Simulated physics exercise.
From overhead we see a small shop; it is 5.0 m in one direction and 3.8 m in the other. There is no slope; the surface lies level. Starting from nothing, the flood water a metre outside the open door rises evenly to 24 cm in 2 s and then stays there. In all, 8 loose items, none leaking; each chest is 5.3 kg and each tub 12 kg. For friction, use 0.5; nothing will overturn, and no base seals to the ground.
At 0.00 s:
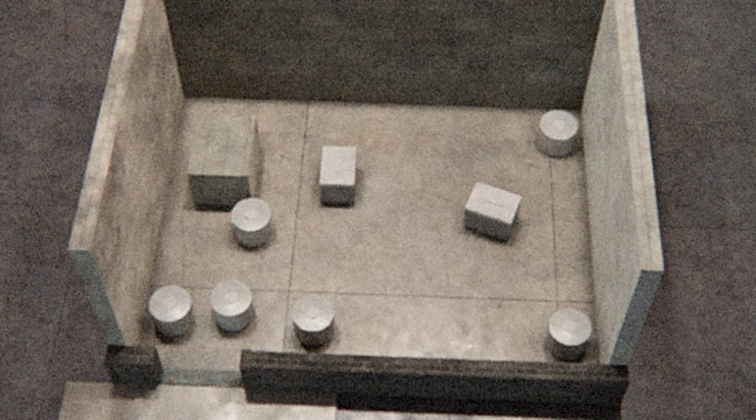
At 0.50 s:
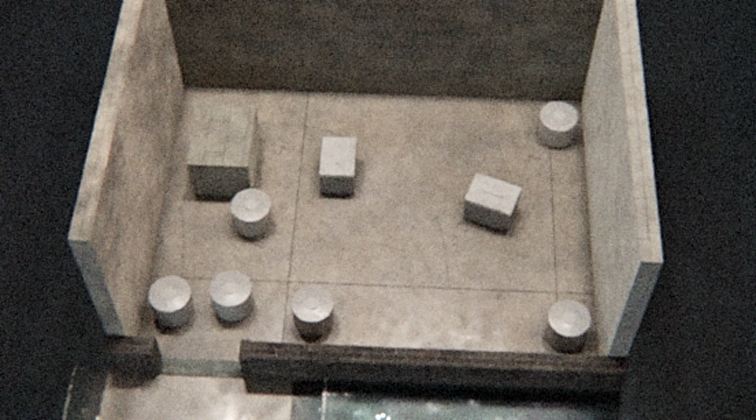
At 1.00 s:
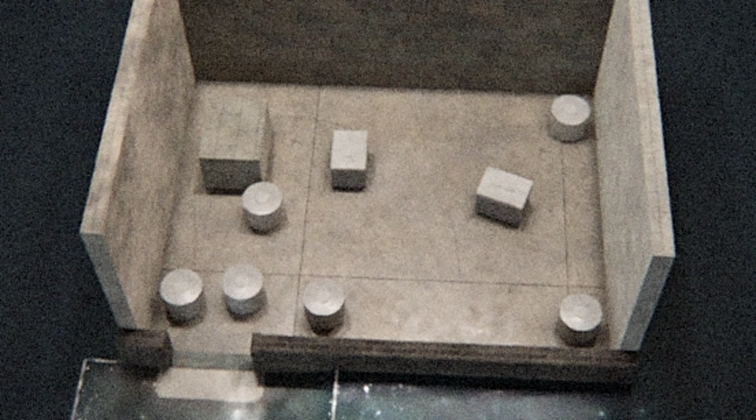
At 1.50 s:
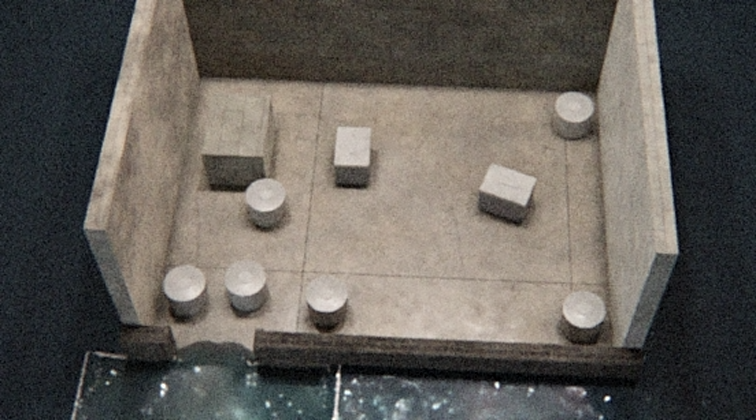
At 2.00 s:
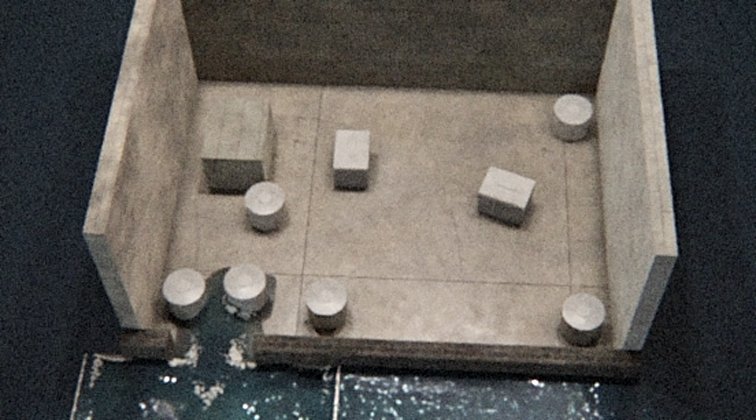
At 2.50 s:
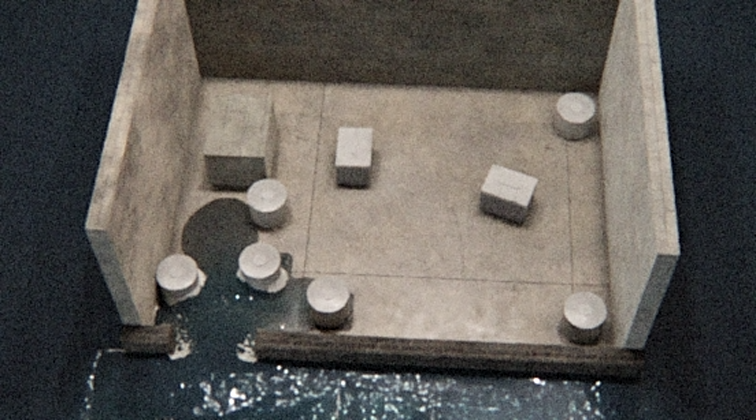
A roofless, pale grey room with a low, dark front wall is seen from high above. Light grey round tubs and two boxes stand about the level floor, with a larger block at the back left. As the view shifts slightly, dark, glinting water spreads across the front, enters through the gap at lower left and fans over the floor, nudging the two nearest tubs slightly apart.
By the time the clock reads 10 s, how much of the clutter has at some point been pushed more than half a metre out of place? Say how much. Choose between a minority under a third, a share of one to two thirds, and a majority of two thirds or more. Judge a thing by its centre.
A majority of two thirds or more.
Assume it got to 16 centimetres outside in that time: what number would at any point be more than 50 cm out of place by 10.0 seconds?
Under that setup the answer is 3.
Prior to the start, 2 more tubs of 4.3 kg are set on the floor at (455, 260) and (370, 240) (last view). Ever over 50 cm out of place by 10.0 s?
Well, the first one stays under the mark, and the second tops the mark.
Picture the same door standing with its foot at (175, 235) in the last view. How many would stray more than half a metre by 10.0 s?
In that case the number is 4.
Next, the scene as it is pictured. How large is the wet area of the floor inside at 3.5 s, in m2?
Roughly 5.5 m2 of it is wet.
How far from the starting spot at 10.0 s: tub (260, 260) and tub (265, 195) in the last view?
They've ended up 350 cm and 120 cm away, in that order.
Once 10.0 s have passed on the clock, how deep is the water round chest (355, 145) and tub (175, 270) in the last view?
Close to 8 and 11 centimetres.
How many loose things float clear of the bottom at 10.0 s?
I get 6.
After 3.5 s 2 of 8 are over 50 cm from their spots; 1 afloat.
After 4.5 s 4 of 8 are over 50 cm from their spots; 1 afloat.
After 7.0 s 4 of 8 are over 50 cm from their spots; 2 afloat.
After 10.0 s 5 of 8 are over 50 cm from their spots, and 6 have been at some point; 6 afloat.
